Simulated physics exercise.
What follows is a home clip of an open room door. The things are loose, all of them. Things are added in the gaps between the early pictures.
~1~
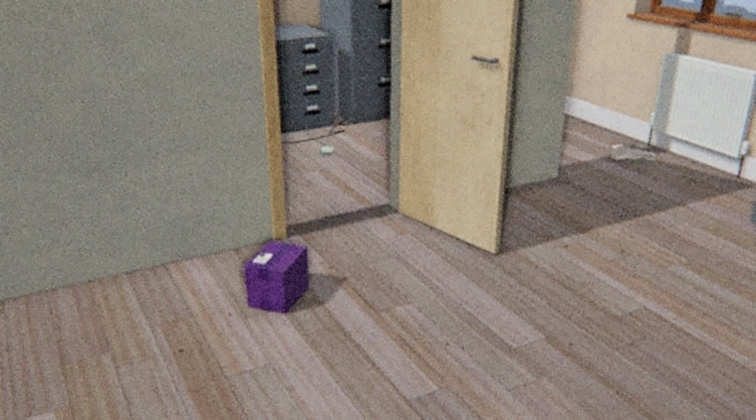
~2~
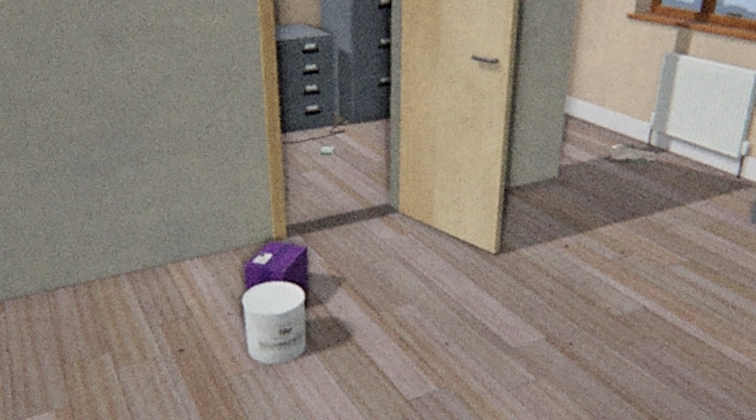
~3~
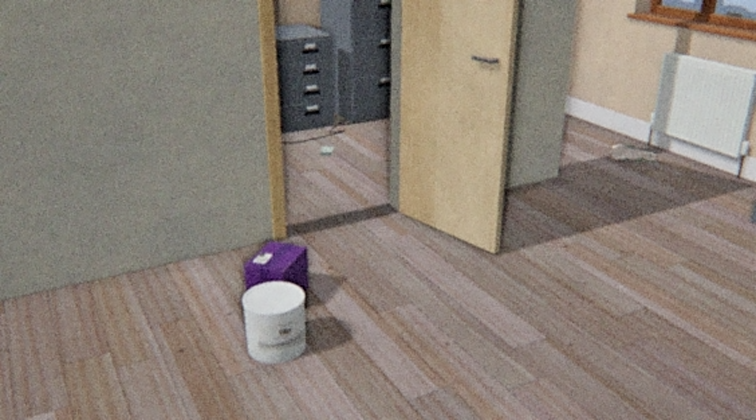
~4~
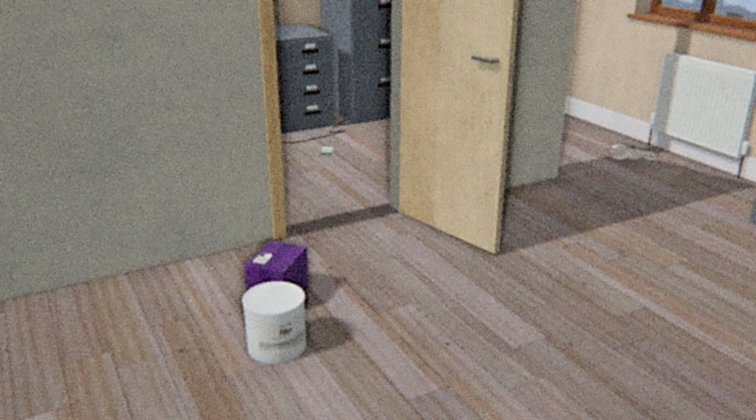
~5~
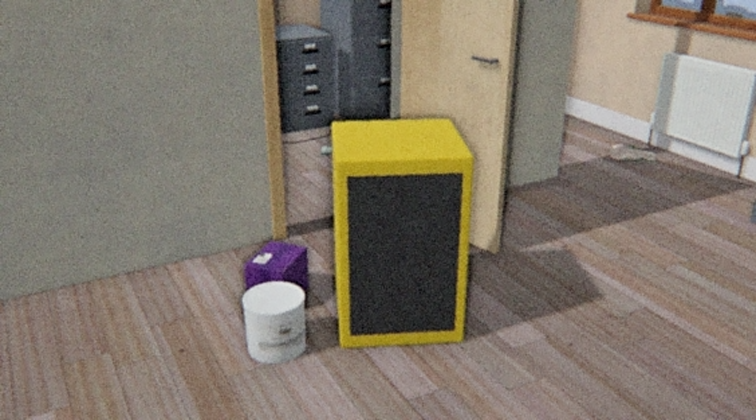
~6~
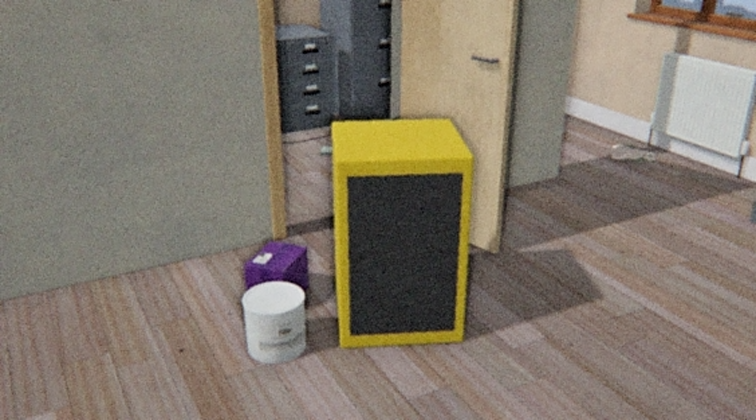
A yellow appliance appears before the open door, after a white pail joins a purple parcel.
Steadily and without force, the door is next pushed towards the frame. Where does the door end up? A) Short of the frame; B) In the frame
B, in the frame.
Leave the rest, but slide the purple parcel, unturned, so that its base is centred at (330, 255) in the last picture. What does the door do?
In the end the door is hindered.
Then, 0.50 s later than the last frame, door 84° open.
Then, 0.90 s later than the last frame, door 49° open.
Then, 1.30 s later than the last frame, door 13° open.
When it is over, door 0° open; all 3 as before. End places, in pixels of the last picture, yellow appliance near (397, 231).
